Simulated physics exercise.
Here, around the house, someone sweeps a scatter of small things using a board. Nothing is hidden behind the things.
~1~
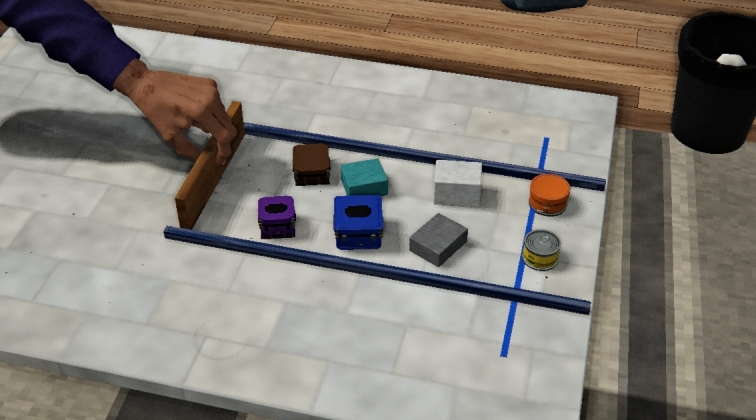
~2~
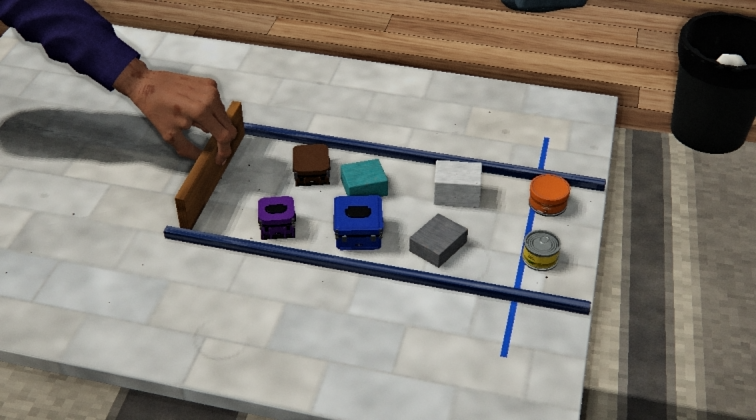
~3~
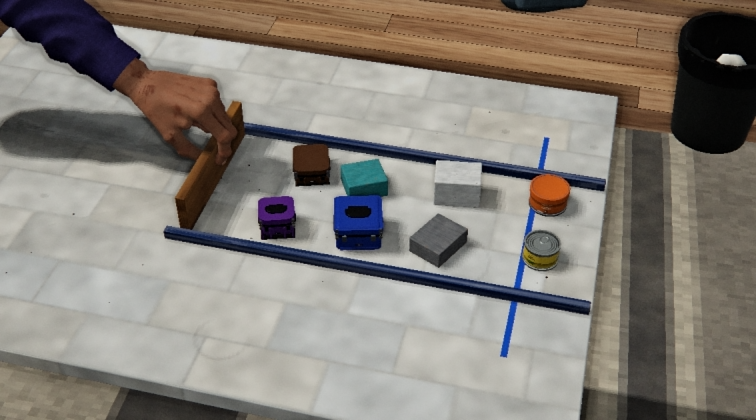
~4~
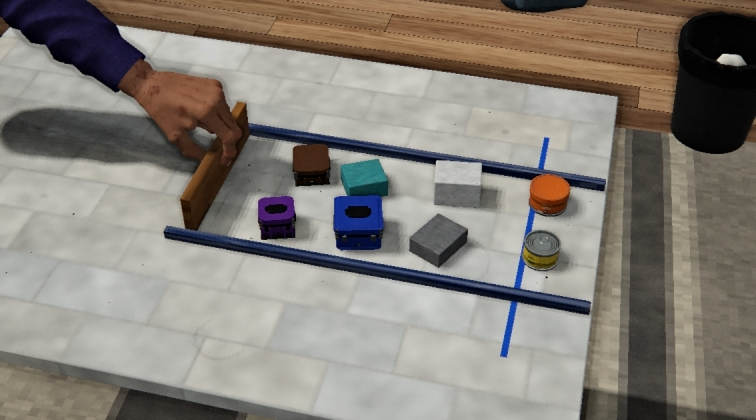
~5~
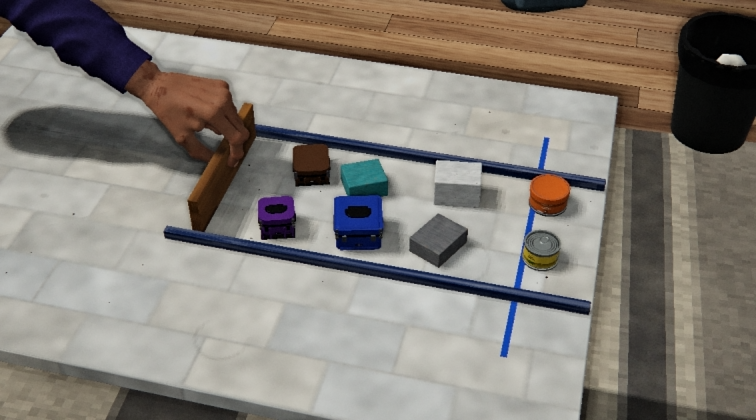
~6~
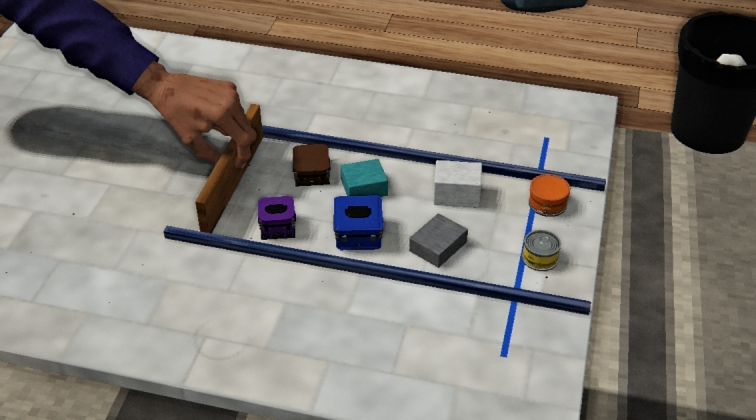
In this clip, a hand holds a wooden board upright between two dark blue rails on a tiled surface, at first still, then slides it slightly right toward scattered small cases, blocks and tins, which stay in place.
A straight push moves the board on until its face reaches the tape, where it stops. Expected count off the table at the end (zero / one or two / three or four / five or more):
Fallen: Above two, below five.
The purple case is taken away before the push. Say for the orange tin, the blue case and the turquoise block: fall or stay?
Outcome - orange tin falling, blue case staying, turquoise block staying.
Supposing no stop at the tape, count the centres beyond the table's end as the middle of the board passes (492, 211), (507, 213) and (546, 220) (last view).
2, 4 and 6.
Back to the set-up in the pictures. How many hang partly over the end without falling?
It would come to 2.
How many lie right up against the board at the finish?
That comes to 2.
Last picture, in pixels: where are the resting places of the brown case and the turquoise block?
Same order as the question: First (551, 209), second (589, 227).
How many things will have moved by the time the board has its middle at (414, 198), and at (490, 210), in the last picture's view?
At the first spot 8, then 8.
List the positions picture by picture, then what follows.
In the first picture, yellow pot (541, 250); orange tin (549, 195); white block (458, 184); board (212, 164); tape (528, 234).
In the second picture, orange tin (549, 196); board (212, 164).
In the third picture, white block (458, 184); purple case (277, 218).
In the fourth picture, yellow pot (541, 251); blue case (358, 223).
In the fifth picture, orange tin (549, 196); brown case (311, 165).
In the sixth picture, yellow pot (541, 251); orange tin (549, 196); white block (458, 184); board (232, 167); tape (528, 234).
Early on, none off yet; yellow pot at rest near (541, 251); orange tin at rest near (549, 196); white block moving near (465, 185).
Finally, the number that fall off is three or four; lost, grey block, white block, orange tin and yellow pot.
